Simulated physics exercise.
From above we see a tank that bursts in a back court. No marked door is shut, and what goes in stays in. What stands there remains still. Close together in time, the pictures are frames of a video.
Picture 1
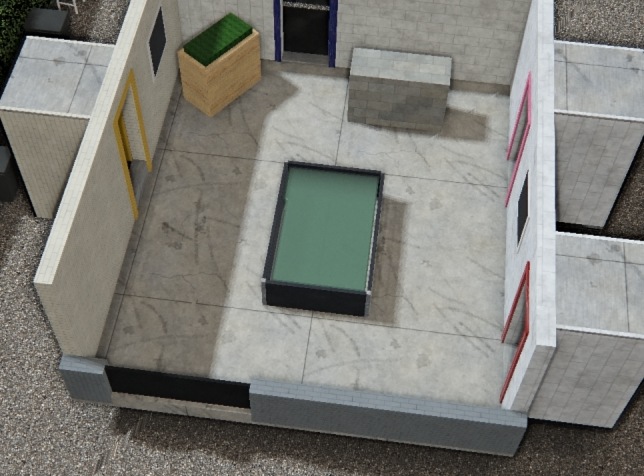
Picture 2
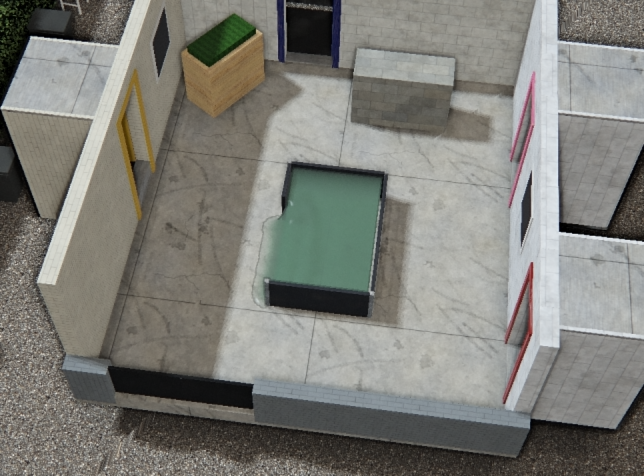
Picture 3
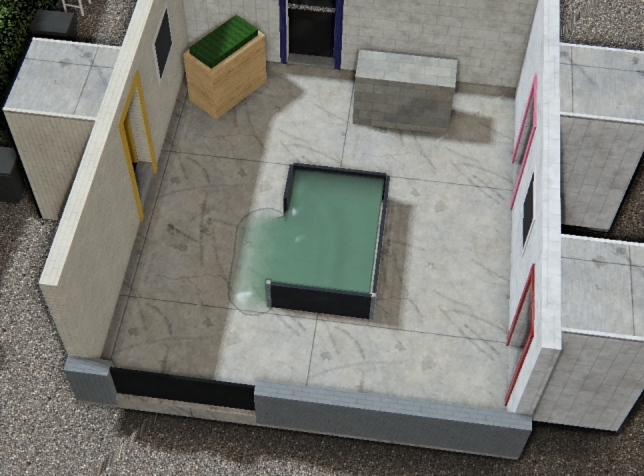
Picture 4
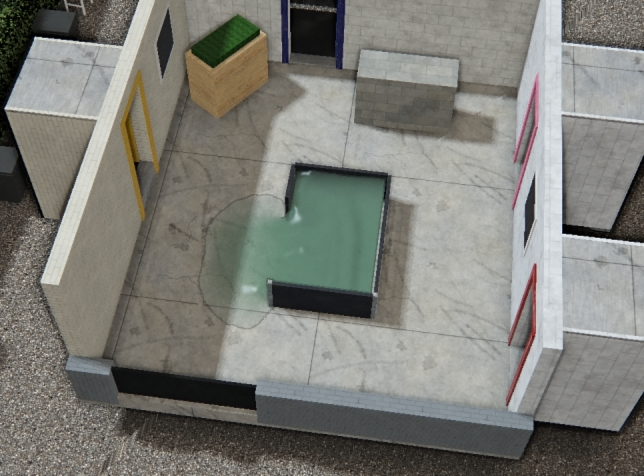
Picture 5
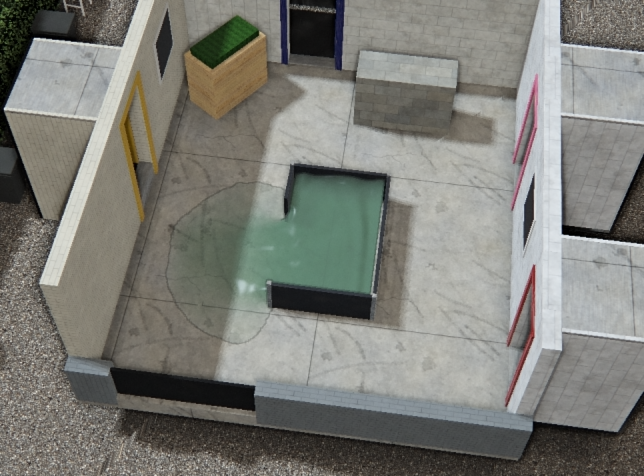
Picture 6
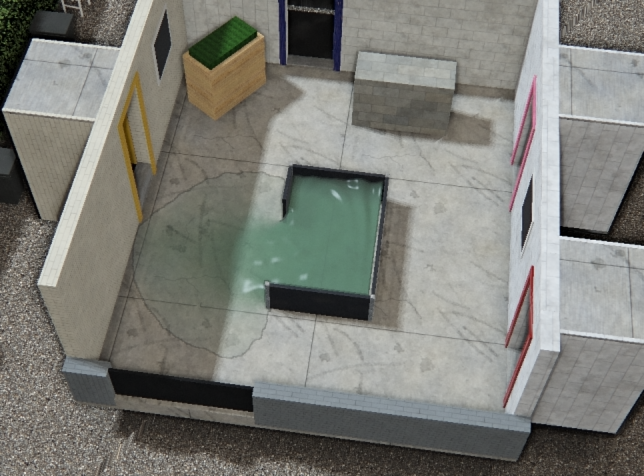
Green water poured out through a gap in the left side of a dark open tank in a walled court, spreading leftward across the pale floor in a widening, thinning rounded sheet.
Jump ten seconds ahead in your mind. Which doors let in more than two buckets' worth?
Red door: Past the limit, yellow door: Inside the limit, pink door: Inside the limit, blue door: Past the limit.
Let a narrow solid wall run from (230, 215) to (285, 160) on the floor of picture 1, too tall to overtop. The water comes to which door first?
The one you want is the yellow-painted one.
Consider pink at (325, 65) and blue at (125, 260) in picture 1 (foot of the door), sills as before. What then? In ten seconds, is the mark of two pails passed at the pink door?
Well, the way I see it, the pink door stays short of the threshold.
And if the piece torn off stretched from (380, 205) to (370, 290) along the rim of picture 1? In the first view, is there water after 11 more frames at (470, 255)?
Answer: Flooded.
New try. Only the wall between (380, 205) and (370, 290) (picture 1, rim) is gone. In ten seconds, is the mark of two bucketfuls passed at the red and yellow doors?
So here's how it goes: Red runs over, while yellow stays within bounds.
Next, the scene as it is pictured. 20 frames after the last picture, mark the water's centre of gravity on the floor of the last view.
Roughly (224, 257).
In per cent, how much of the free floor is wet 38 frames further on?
It comes out near 75 percent.
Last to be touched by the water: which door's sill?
The pink door.
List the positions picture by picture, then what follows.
The first picture shows still water in the open tank at (326, 227).
In the second picture, water pours out at (278, 254) and has run to a hidden place.
In the third picture, the front is at (244, 307), out from the gap at (280, 256).
In the fourth picture, water pours out at (281, 256) and has run to (241, 204).
In the fifth picture, the front is at (181, 224), out from the gap at (280, 257).
In the sixth picture, water pours out at (279, 258) and has run to (141, 232).
A moment on, water covers 20 % of the floor; the red door not reached, the yellow door wet at the sill, nothing in, the pink door not reached, the blue door not reached.
Next, water covers 25 % of the floor; the red door not reached, the yellow door wet at the sill, nothing in, the pink door not reached, the blue door not reached.
Then, water covers 45 % of the floor; the red door not reached, the yellow door wet at the sill, nothing in, the pink door not reached, the blue door not reached.
Later, water covers 75 % of the floor; the red door over two buckets in, the yellow door wet at the sill, nothing in, the pink door not reached, the blue door under two buckets in.
In the end, water covers 100 % of the floor; the red door far over two buckets in, the yellow door wet at the sill, nothing in, the pink door under two buckets in, the blue door over two buckets in.
